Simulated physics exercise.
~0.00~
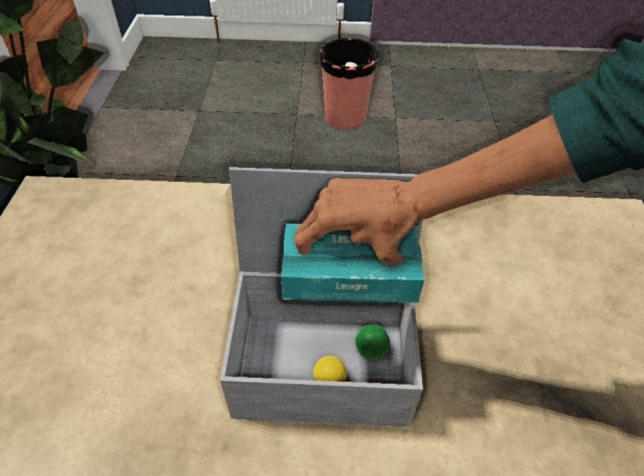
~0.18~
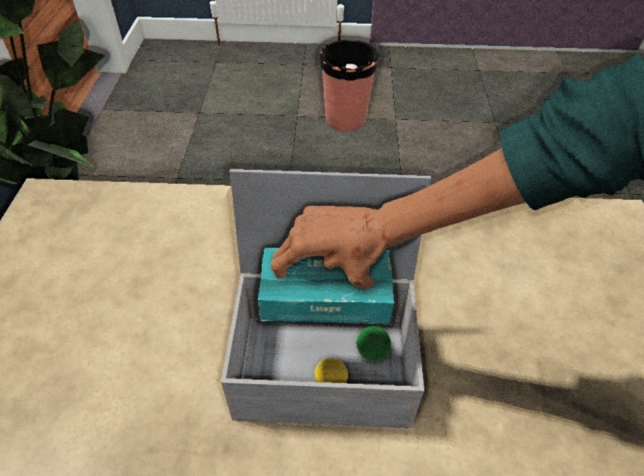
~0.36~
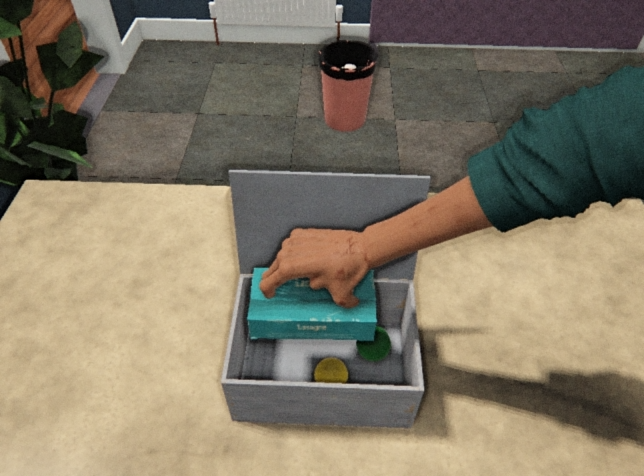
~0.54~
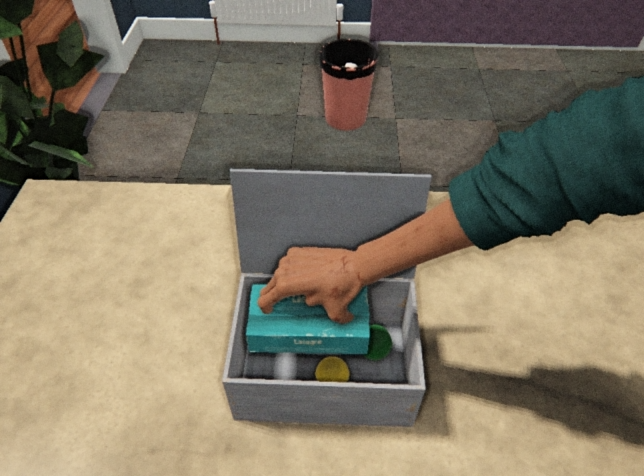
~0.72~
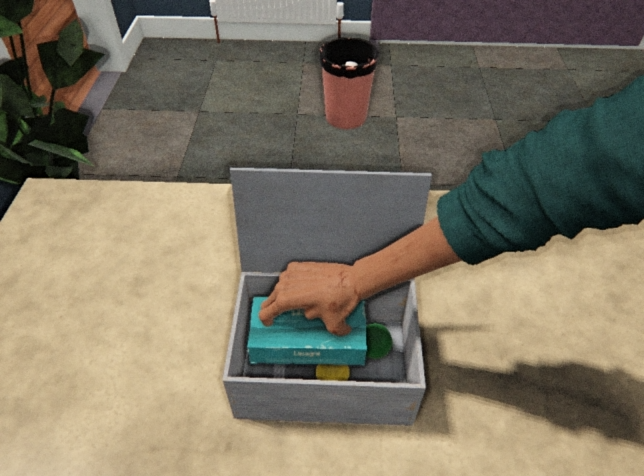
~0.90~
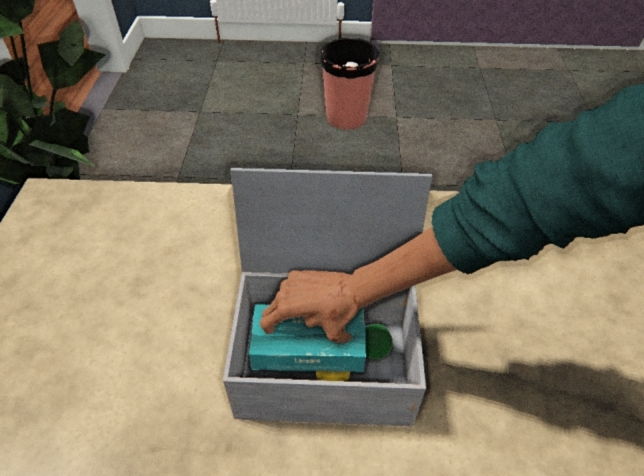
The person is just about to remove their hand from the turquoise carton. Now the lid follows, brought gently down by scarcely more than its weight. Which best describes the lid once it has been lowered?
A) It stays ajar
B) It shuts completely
It shuts completely (B).
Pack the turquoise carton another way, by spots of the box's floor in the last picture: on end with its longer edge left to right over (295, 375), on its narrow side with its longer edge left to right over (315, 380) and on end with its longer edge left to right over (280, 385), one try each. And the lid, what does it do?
On try one it won't go down; on try two it fits down fine; on try three it won't go down.
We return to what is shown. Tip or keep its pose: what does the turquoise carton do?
Observation: The turquoise carton tilts over.
After 2.00 s, lid starting down; turquoise carton turned 50° from how it was put near (318, 335); green lemon shifted a little.
After 2.70 s, lid 40° above the rim; turquoise carton turned 50° from how it was put near (318, 335); green lemon shifted a little.
In the end (3.6 s), lid shut; toppled in the box, turquoise carton; the other 2 unmoved. At the end, from the last picture's camera, turquoise carton near (318, 335).
